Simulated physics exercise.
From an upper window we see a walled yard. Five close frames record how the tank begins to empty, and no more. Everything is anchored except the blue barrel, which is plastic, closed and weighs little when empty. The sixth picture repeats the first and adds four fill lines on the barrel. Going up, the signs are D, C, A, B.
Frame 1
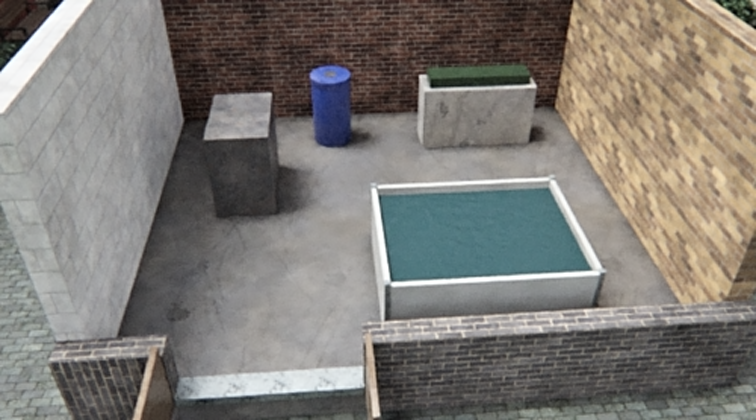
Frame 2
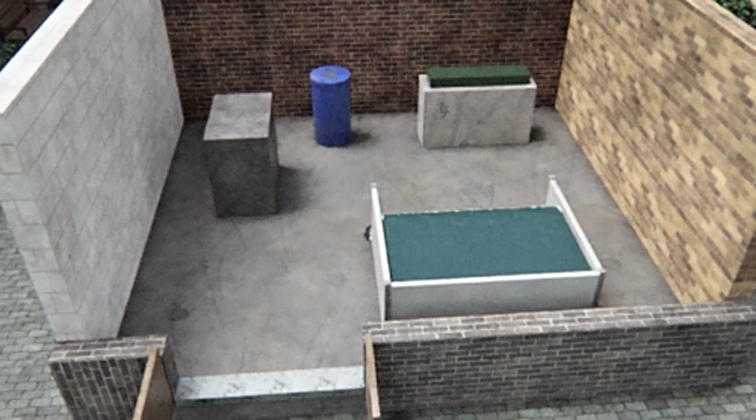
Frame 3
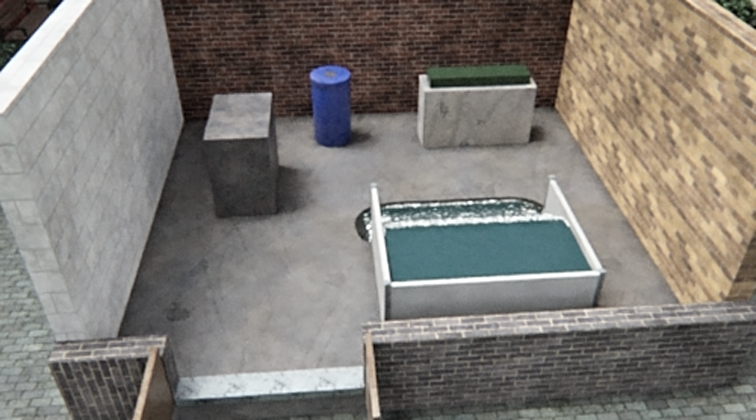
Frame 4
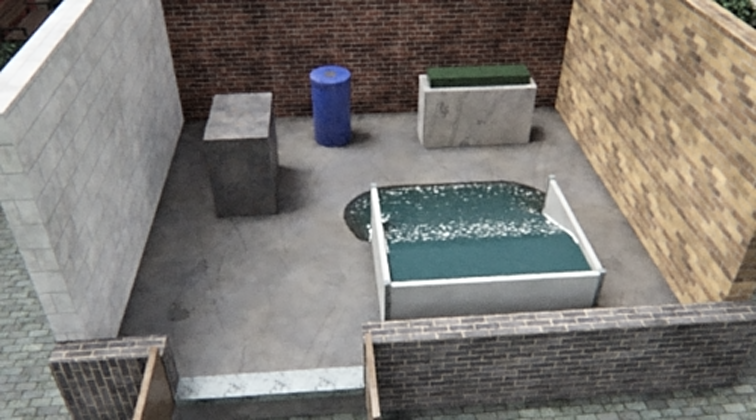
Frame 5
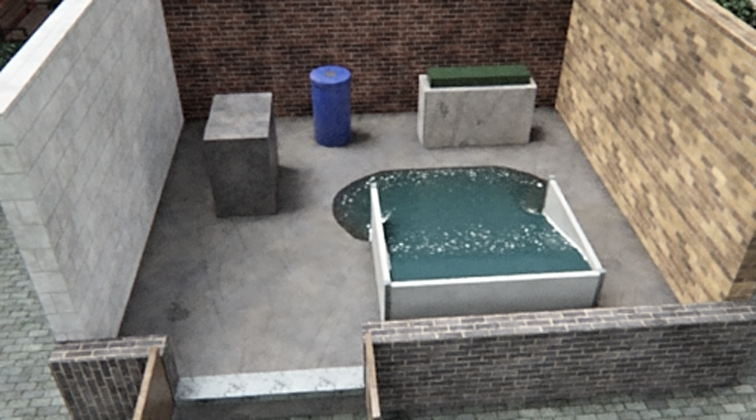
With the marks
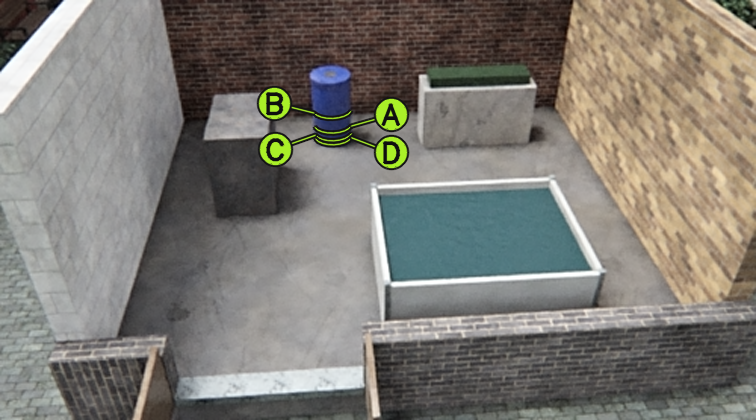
Dark green water pours out of the back of a low white-walled tank as its far side disappears, spreading over the grey ground behind and to the left in a widening, rounded, white-flecked pool. The tank sits at the right of a walled yard seen from above, near the low front brick wall. Beyond it, a dark grey block, a blue barrel and a pale planter with a green top stay still, as does the view.
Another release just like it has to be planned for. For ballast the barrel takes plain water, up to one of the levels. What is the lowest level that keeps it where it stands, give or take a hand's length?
The limit is B.
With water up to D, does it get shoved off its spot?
Yes, it does.
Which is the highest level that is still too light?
Level A.
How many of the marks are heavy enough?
One of the four.
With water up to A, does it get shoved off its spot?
Yes, that goes wrong.
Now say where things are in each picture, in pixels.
In the first frame, lid of the blue barrel at (330, 74); tank full, its middle at (477, 233); open gate at (266, 333).
In the second frame, water covers 3 % of the ground, mostly out of sight from here.
In the third frame, water covers 7 % of the ground, mostly out of sight from here.
In the fourth frame, 11 % of the ground wet, in view closest to the barrel at (355, 216).
In the fifth frame, lid of the blue barrel at (330, 74); 16 % of the ground wet, in view closest to the barrel at (396, 172).
On the marked copy, A at (333, 133); B at (332, 118); C at (333, 140); D at (334, 144); from the bottom up D, C, A, B.
For level A, it is pushed about its own width away.
For level B, it does not move.
For level C, it is pushed about 6 times its own width away.
For level D, it is pushed about 7 times its own width away.
